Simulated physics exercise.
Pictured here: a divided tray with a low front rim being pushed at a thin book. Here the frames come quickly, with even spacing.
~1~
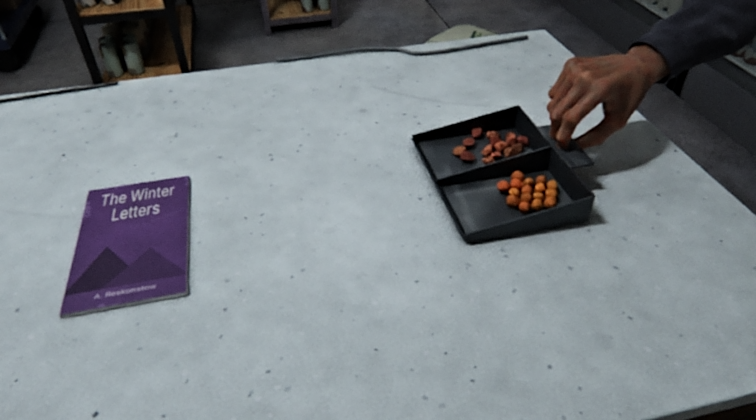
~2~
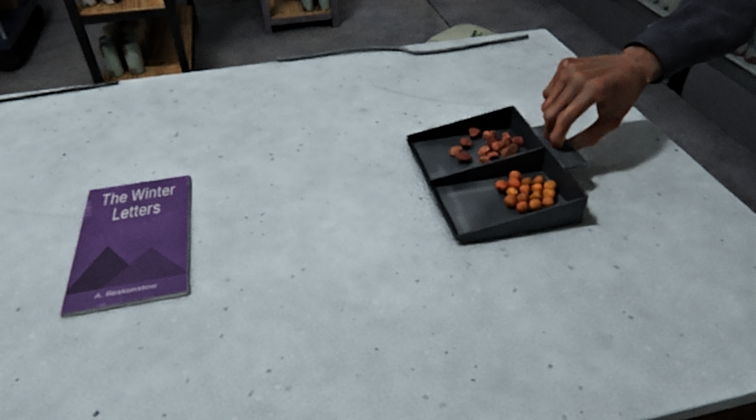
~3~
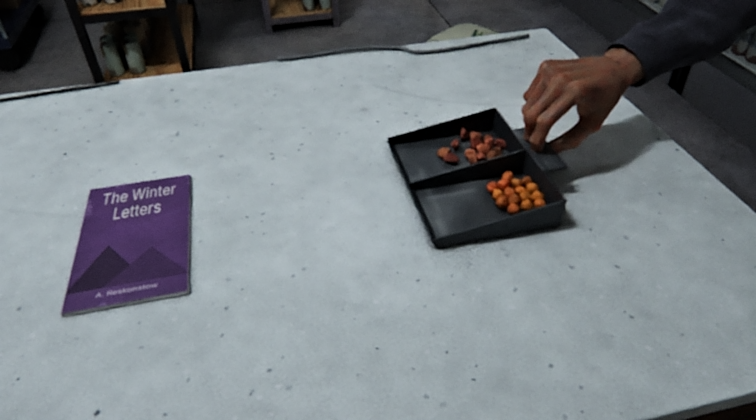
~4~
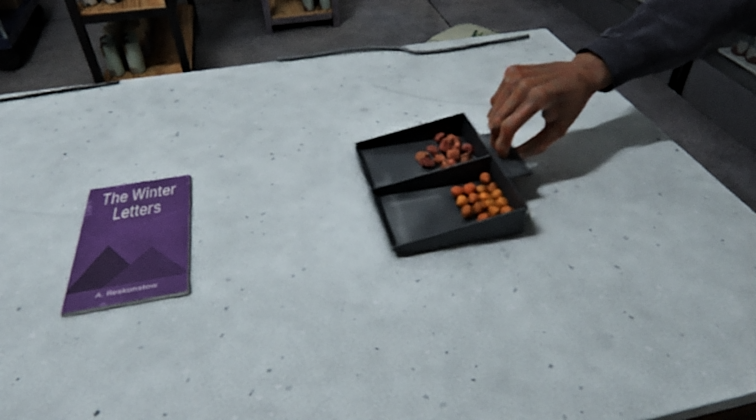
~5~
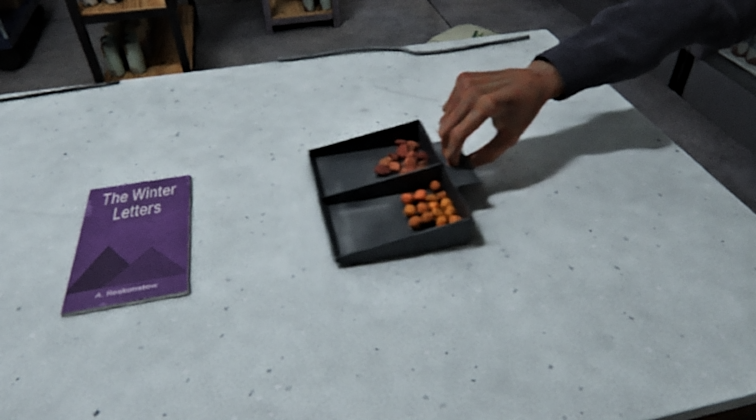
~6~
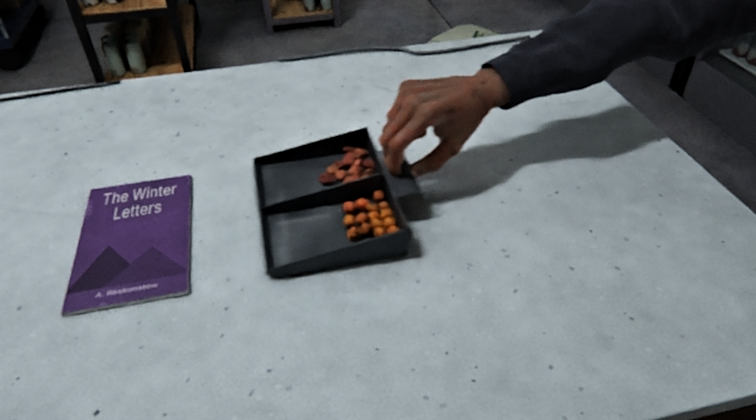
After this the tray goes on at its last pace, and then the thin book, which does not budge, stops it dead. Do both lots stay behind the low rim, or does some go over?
The nearer batch sends some over; the farther batch sends some over.
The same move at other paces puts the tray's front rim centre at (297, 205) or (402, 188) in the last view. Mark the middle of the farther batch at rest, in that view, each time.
Around (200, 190) in the first try, (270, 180) in the second.
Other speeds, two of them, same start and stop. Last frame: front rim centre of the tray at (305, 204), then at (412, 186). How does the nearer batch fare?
Well, at the first speed that load has some fall off, while at the second it stays contained.
Then, 0.04 s past the last view, tray still sliding, front rim near (216, 218); nearer batch all inside; farther batch all inside.
Then, 0.18 s past the last view, tray stopped at the thin book; nearer batch about a third out of the tray; farther batch about a quarter out of the tray.
Then, 0.39 s past the last view, tray stopped at the thin book; nearer batch about half out of the tray; farther batch about a third out of the tray.
Finally, tray stopped at the thin book; nearer batch about half out of the tray; farther batch about a third out of the tray.
